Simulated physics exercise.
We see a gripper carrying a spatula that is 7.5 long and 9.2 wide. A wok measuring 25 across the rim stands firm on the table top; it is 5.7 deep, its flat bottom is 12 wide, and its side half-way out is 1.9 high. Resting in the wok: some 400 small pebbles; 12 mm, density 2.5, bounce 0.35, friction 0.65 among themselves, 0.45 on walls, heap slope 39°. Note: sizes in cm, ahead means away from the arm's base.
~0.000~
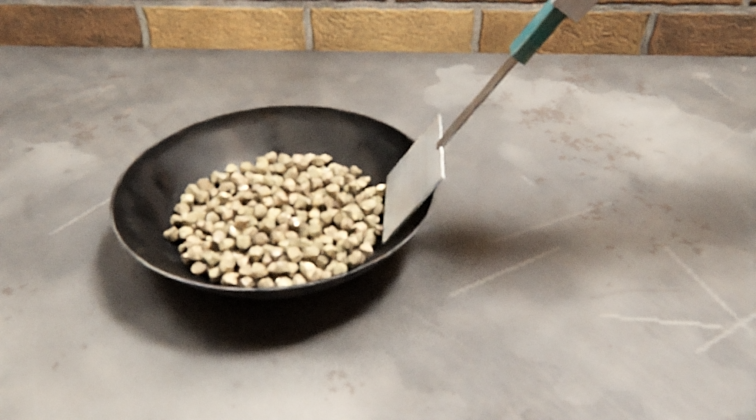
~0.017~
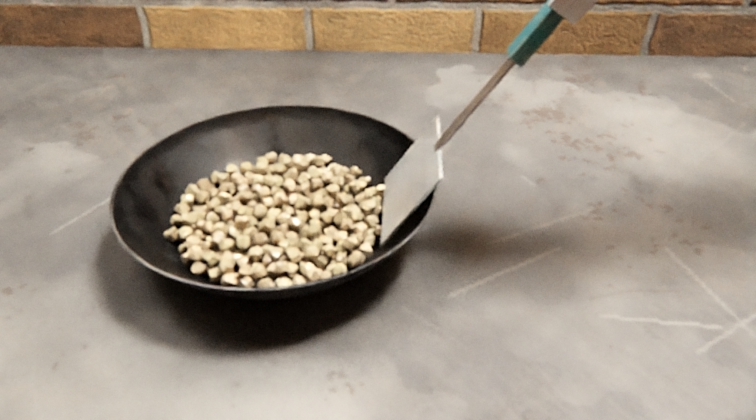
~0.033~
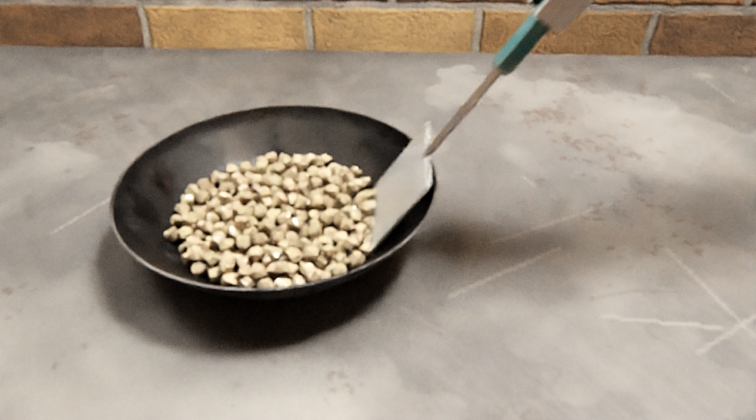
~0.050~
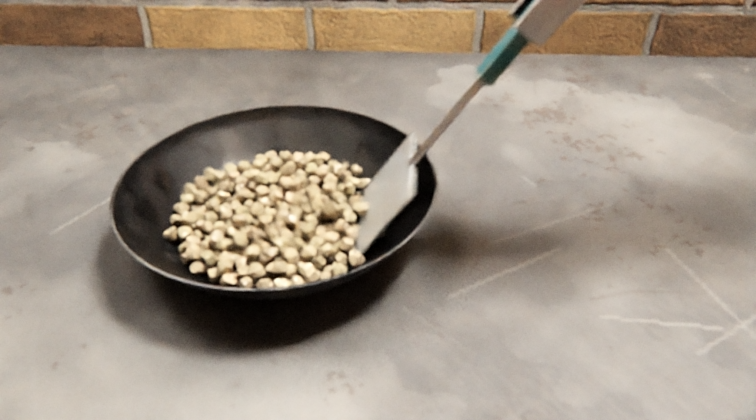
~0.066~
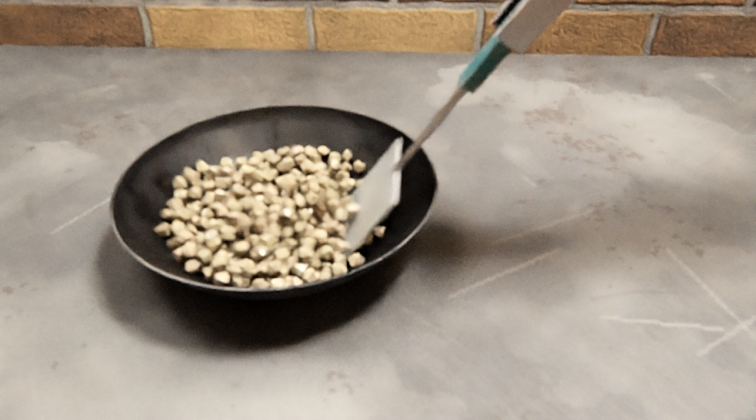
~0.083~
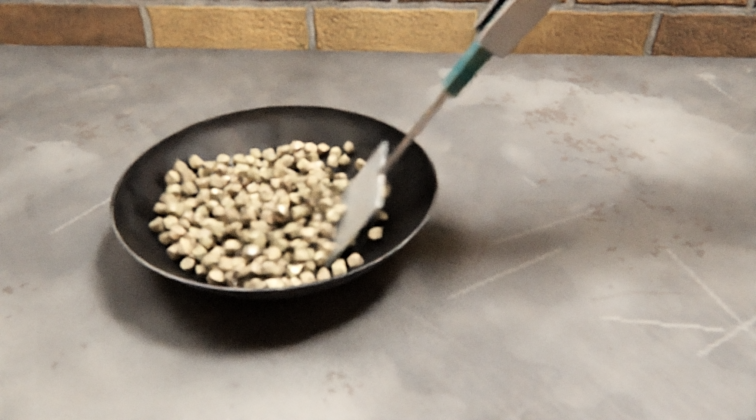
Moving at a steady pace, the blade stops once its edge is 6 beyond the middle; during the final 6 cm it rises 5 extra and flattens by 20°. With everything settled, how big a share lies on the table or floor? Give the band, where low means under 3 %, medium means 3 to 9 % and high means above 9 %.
Band: High.
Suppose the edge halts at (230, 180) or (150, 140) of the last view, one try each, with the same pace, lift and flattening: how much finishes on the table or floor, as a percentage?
Close to 0 and close to 50 per cent, respectively.
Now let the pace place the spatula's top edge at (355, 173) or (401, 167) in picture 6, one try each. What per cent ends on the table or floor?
That comes to about 25 and about 5 percent, in that order.
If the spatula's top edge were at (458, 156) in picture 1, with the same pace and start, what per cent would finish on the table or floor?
I'd estimate close to 20 per cent.
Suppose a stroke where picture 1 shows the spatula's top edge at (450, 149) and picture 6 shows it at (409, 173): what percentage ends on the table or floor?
5 per cent.
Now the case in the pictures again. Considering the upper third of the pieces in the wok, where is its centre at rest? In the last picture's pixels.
Somewhere around (172, 193) in the last picture.
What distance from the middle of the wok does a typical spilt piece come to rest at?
Close to 18 cm from the centre.
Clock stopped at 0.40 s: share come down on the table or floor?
Roughly 10 percent.
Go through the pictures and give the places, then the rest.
In the first frame, spatula top edge at (442, 144), sloping 56°; upper third of the load around (281, 209), from x 170 to 380, top at y 160; 395 in the wok.
In the second frame, spatula top edge at (439, 145), sloping 56°; upper third of the load around (281, 209), from x 170 to 380, top at y 160.
In the third frame, spatula top edge at (429, 152), sloping 56°; upper third of the load around (279, 209), from x 170 to 380, top at y 160.
In the fourth frame, spatula top edge at (413, 161), sloping 56°; upper third of the load around (277, 207), from x 170 to 385, top at y 155.
In the fifth frame, spatula top edge at (398, 168), sloping 56°; upper third of the load around (263, 203), from x 165 to 380, top at y 150.
In the sixth frame, spatula top edge at (382, 172), sloping 56°; upper third of the load around (254, 203), from x 155 to 380, top at y 150; 395 in the wok.
By 0.13 s, sloping 56°, highest piece 7 above the table; 395 in the wok.
By 0.18 s, sloping 47°, highest piece 9 above the table; 393 in the wok, 2 on the blade or in flight.
By 0.40 s, sloping 36°, highest piece 8 above the table; 338 in the wok, 38 on the table or floor, 19 on the blade or in flight.
By 1.45 s, sloping 36°, highest piece 7 above the table; 337 in the wok, 58 on the table or floor.
Final count, 337 in the wok, 58 on the table or floor. That is 15 % on the table or floor.
